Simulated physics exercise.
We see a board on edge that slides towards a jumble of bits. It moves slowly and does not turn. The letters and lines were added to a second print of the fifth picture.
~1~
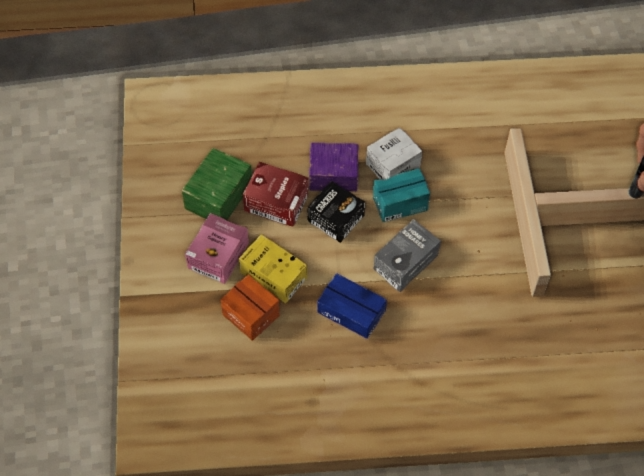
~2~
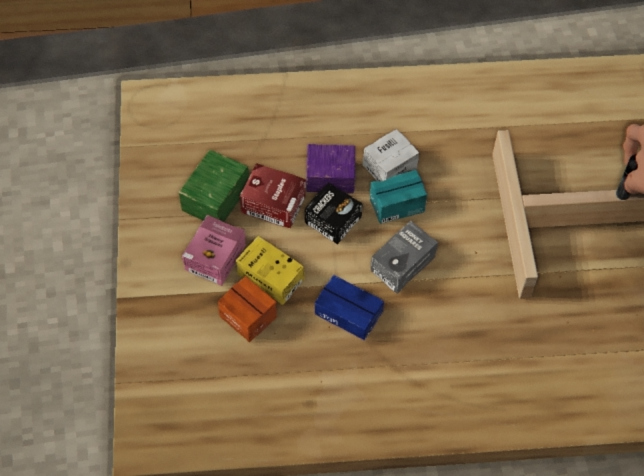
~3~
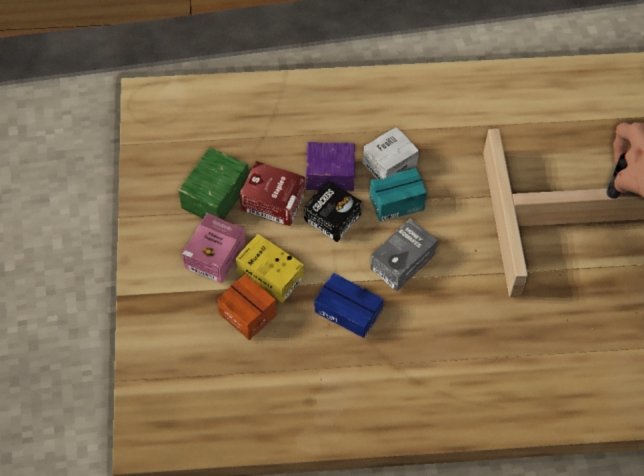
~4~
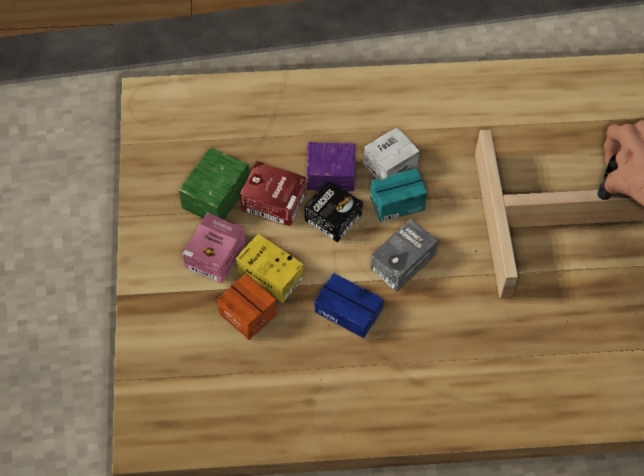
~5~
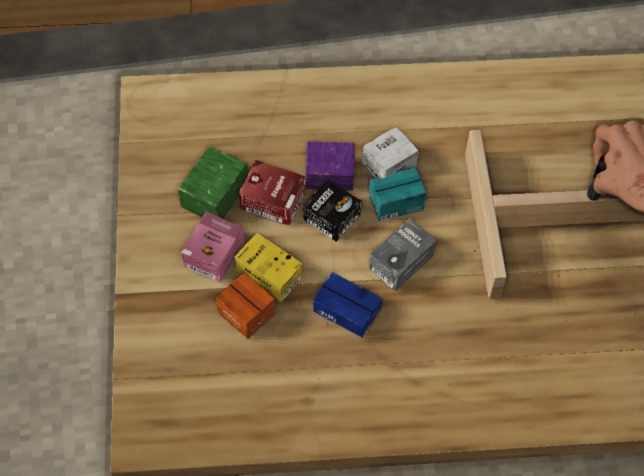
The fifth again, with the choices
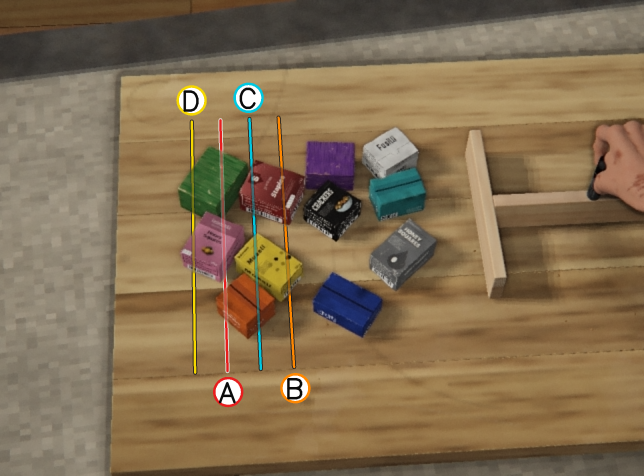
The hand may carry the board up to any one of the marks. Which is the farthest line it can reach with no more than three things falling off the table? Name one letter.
No fourth one falls up to D.
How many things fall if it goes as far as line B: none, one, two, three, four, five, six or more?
By then, none.
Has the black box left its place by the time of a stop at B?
Yes.
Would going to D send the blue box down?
No.
On the marked copy, A at (224, 237); B at (286, 234); C at (255, 236); D at (193, 239).
Following D. Soon after the start, board (384, 206); green block (208, 184); white box (348, 152).
Later, board (278, 211); green block (163, 163); pink packet (165, 237).
In the end, board (196, 215); green block over the edge; pink packet over the edge; two fallen.
As for the rest, A is within the limit but short; B is within the limit but short; C is within the limit but short.
